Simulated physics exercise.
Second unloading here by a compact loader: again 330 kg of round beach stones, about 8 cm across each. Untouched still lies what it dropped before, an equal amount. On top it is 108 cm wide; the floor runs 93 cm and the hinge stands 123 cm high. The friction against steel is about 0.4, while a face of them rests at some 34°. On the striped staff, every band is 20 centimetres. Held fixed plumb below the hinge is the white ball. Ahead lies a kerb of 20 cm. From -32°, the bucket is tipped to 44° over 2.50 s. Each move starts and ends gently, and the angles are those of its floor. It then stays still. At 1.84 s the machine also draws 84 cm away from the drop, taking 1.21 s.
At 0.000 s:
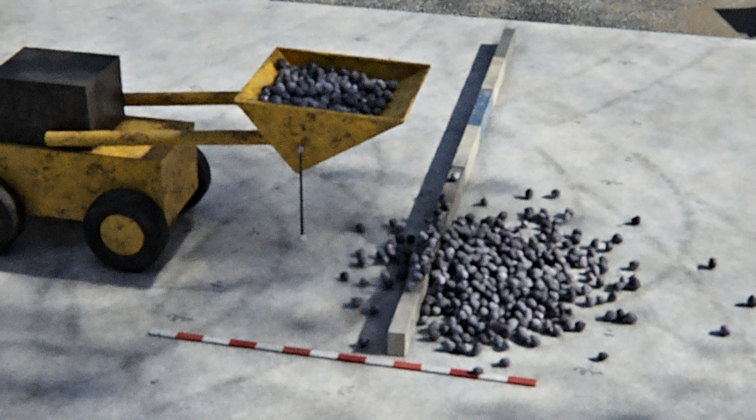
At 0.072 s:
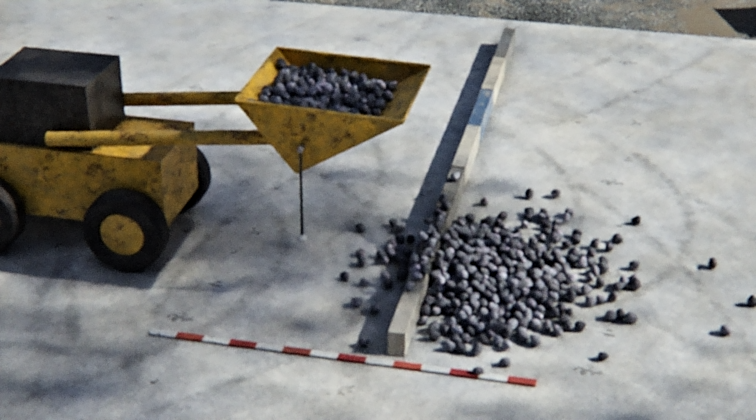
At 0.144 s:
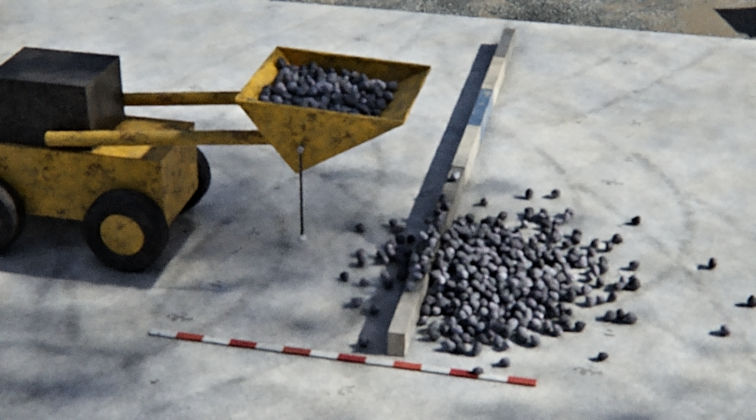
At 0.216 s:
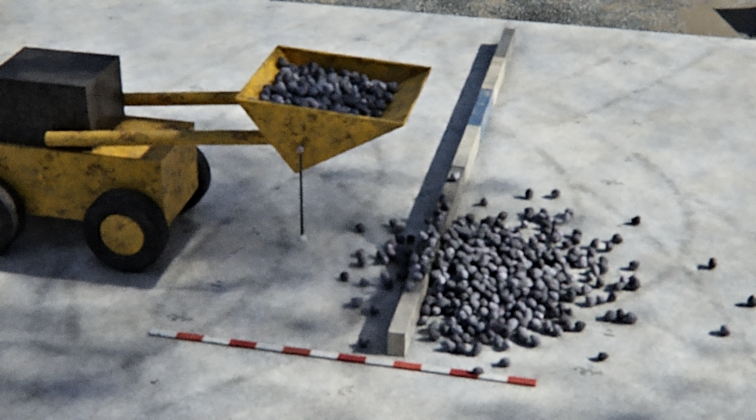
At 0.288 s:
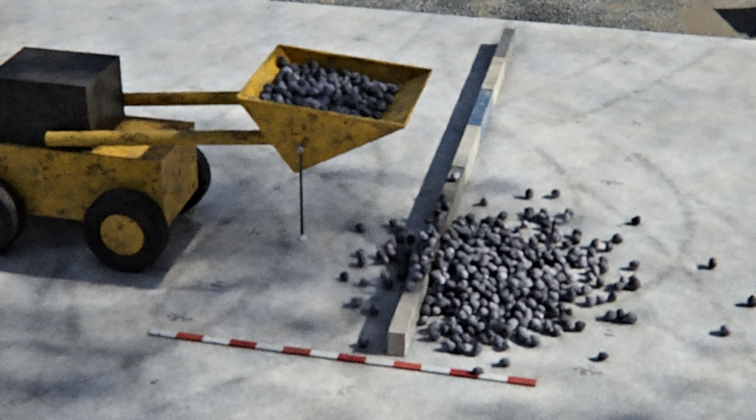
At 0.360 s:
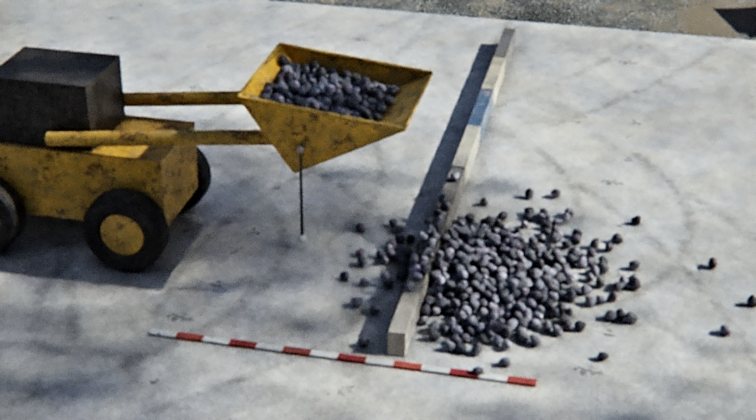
A yellow loader very slightly tilts its raised bucket of dark stones beside a scattered pile.
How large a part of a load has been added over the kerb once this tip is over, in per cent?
Around 27 per cent is added.
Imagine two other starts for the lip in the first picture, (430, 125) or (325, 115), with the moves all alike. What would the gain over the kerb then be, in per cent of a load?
Roughly 55 per cent, then 0 per cent.
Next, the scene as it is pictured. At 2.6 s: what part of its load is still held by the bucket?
Roughly 0 parts in a hundred of the load.
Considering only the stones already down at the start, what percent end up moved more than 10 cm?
Around 5 in a hundred.
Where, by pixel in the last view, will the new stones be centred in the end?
Around (399, 256).
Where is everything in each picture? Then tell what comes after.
In the first frame, the bucket is at -32°, its lip at (403, 122); the top of the load is at (327, 78). The earlier load is highest near (427, 245), 24 cm above ground level, 11 % on this side of the kerb, 89 % over the kerb.
In the second frame, the bucket is at -32°, its lip at (403, 122); the top of the load is at (327, 78); the stones move at 0.0 m/s on average.
In the third frame, the bucket is at -31°, its lip at (403, 123); the top of the load is at (318, 78); the stones move at 0.0 m/s on average.
The fourth frame shows lip at (404, 125), floor tilted -30°, highest stones at (319, 78); the stones move at 0.1 m/s on average.
In the fifth frame, the bucket is at -29°, its lip at (404, 127); the top of the load is at (304, 76); the stones move at 0.1 m/s on average.
The sixth frame shows lip at (405, 129), floor tilted -28°, highest stones at (296, 73); the stones move at 0.1 m/s on average.
After 1.9 s the floor is at 32°; in per cent of one load, 78 in the bucket, 31 on this side of the kerb, 91 over the kerb; the foremost stones are at (669, 281).
After 2.6 s the floor is at 44°; in per cent of one load, 0 in the bucket, 84 on this side of the kerb, 116 over the kerb; the foremost stones are at (669, 281).
After 3.5 s the floor is at 44°; in per cent of one load, 0 in the bucket, 84 on this side of the kerb, 116 over the kerb; the foremost stones are at (669, 281).
After 6.1 s the floor is at 44°; in per cent of one load, 0 in the bucket, 84 on this side of the kerb, 116 over the kerb; the foremost stones are at (669, 281). Net gain over the kerb, 27.
